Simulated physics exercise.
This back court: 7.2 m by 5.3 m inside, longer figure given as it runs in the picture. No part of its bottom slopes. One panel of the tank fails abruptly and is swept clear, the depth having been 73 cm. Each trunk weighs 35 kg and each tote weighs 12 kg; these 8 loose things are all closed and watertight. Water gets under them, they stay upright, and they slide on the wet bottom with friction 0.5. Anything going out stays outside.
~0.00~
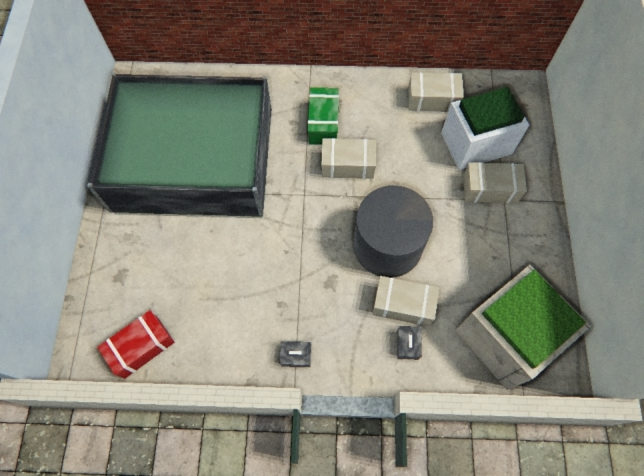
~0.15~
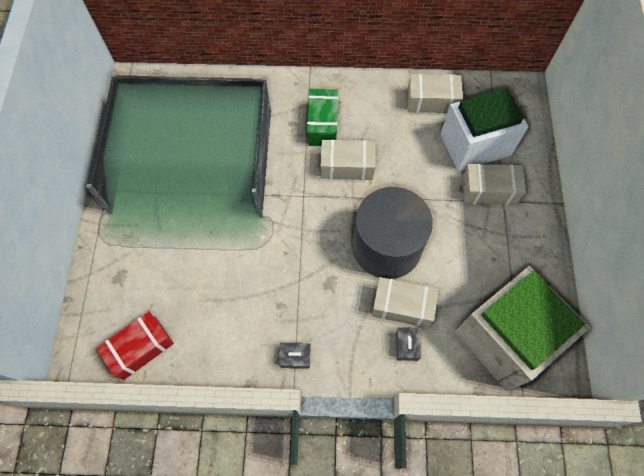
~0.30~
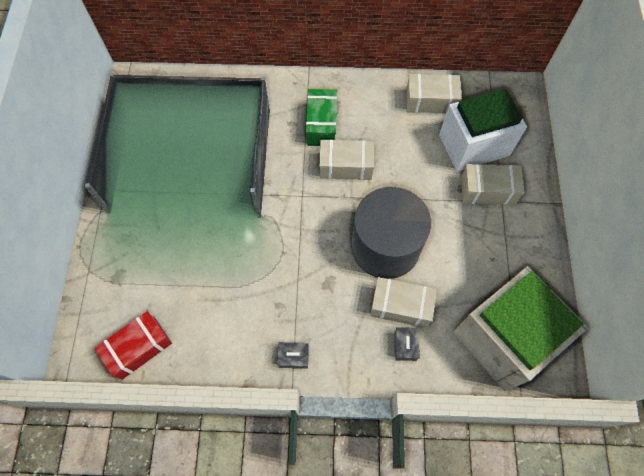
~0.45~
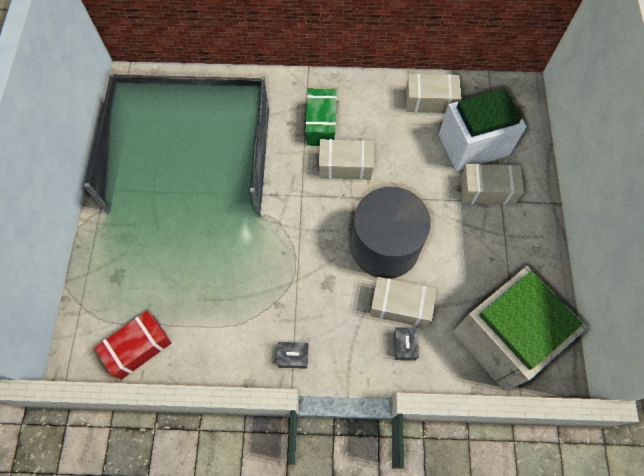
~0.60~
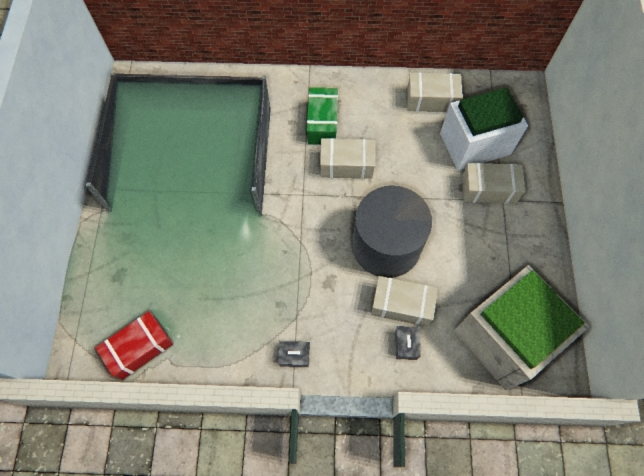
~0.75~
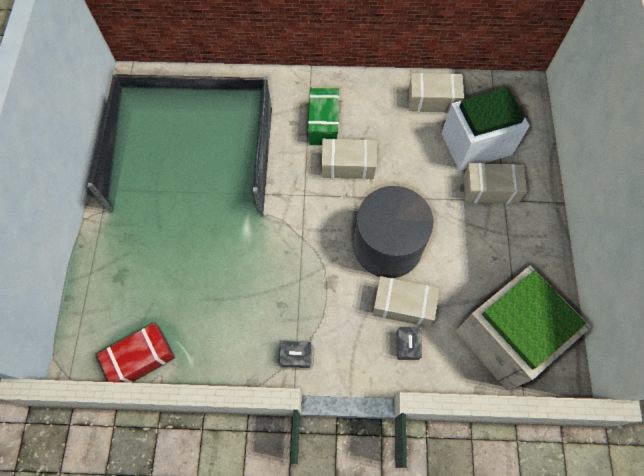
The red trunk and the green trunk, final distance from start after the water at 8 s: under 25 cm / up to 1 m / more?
Red trunk - more than 1 m, green trunk - under 25 cm.
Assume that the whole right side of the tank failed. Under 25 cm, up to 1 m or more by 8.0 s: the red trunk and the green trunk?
First the red trunk: It holds steady; as for the green trunk, it is carried a long way.
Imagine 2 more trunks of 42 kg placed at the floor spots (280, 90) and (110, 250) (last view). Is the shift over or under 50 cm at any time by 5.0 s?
In sequence: Within it, then beyond it.
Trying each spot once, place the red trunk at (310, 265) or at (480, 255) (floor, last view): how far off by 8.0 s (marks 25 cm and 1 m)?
Well, the first time it drifts a modest way, and the second time it drifts a modest way.
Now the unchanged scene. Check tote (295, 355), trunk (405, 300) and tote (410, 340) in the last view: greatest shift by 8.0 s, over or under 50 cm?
Results in listed order: Exceeds / exceeds / exceeds.
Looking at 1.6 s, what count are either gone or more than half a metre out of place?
Count: 1.
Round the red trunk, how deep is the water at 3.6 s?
18 cm or so.
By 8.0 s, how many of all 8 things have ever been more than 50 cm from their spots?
Count: 4.
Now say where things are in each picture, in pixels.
In the first picture, the red trunk at (133, 342) rests on the ground; the green trunk at (324, 109) rests on the ground; 3.9 m2 under water; 0 of 8 have shifted.
In the second picture, the red trunk at (132, 343) rests on the ground; the green trunk at (323, 110), on the bottom; water covers 5.1 m2; 0 of 8 have shifted.
In the third picture, the red trunk at (130, 343) rests on the ground; the green trunk at (322, 110) rests on the ground; water covers 6.8 m2; 0 of 8 have shifted.
In the fourth picture, the red trunk at (129, 342), on the bottom; the green trunk at (321, 110), on the bottom; 8.7 m2 under water; 0 of 8 have shifted.
In the fifth picture, the red trunk at (131, 343), on the bottom; the green trunk at (323, 109), on the bottom; 10.4 m2 under water; 0 of 8 have shifted.
In the sixth picture, the red trunk at (133, 354), on the bottom, 16 cm from its start; the green trunk at (324, 109) rests on the ground; water covers 11.8 m2; 1 of 8 have shifted.
After 1.6 s the red trunk is near (130, 359), 0.3 m from its start, afloat; the green trunk is near (324, 109), 0.0 m from its start, aground; 0 of 8 are out; 1 afloat.
After 3.6 s the red trunk is near (193, 332), 0.8 m from its start, afloat; the green trunk is near (324, 109), 0.0 m from its start, aground; 1 of 8 are out; 2 afloat.
After 5.6 s the red trunk is near (281, 323), 1.9 m from its start, aground; the green trunk is near (324, 109), 0.0 m from its start, aground; 1 of 8 are out; 0 afloat.
After 8.0 s the red trunk is near (289, 324), 2.0 m from its start, afloat; the green trunk is near (324, 109), 0.0 m from its start, aground; 1 of 8 are out; 1 afloat.
